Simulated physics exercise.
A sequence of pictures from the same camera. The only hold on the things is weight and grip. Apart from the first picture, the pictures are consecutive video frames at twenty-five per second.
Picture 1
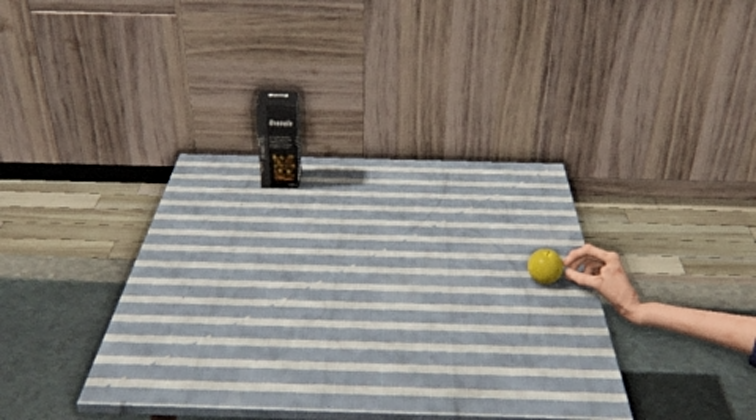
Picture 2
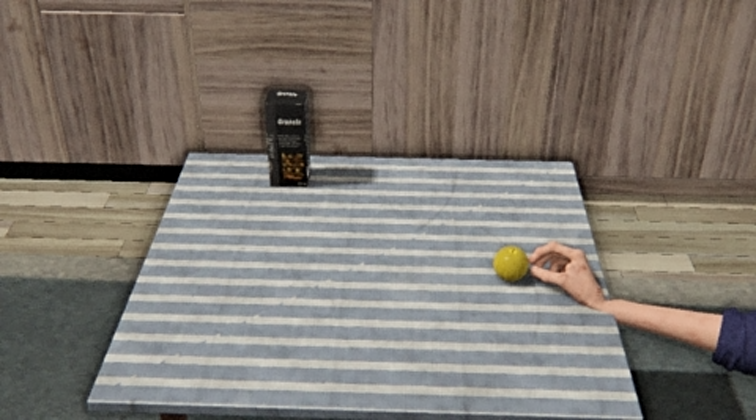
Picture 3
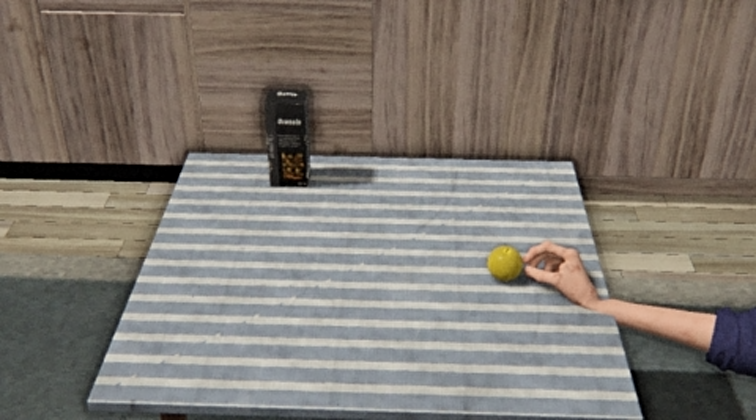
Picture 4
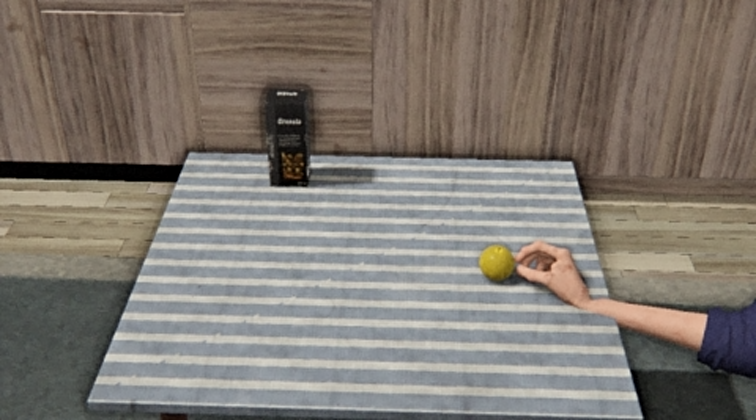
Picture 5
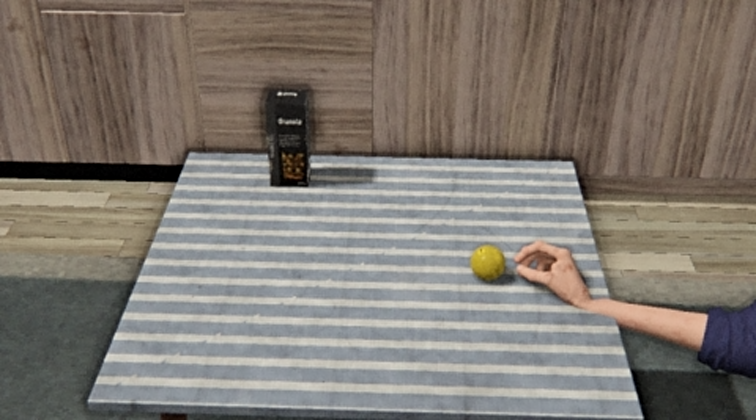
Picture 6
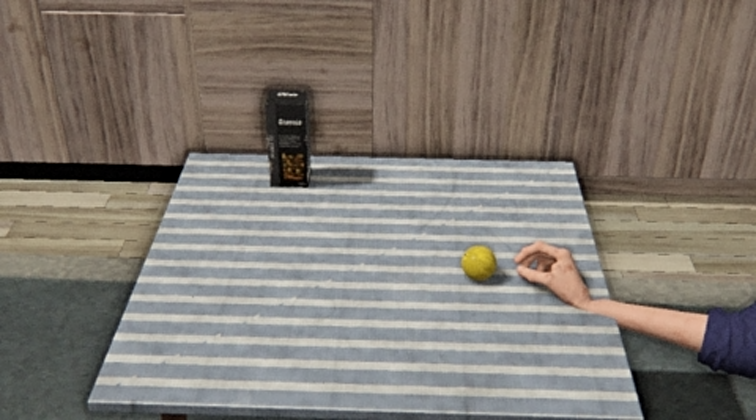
A yellow apple was pushed slowly to the left by a hand across a striped tabletop, then rolled a little farther on its own as the hand stayed behind, while a dark box stood still.
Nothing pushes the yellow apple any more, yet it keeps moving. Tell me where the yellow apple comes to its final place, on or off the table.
On the table.
Then, 0.30 s later than the last frame, yellow apple moved well along near (418, 262).
Then, 0.80 s later than the last frame, yellow apple moved well along near (343, 260).
When it is over, moved from the start, yellow apple. End places, in pixels of the last picture, yellow apple near (294, 258).
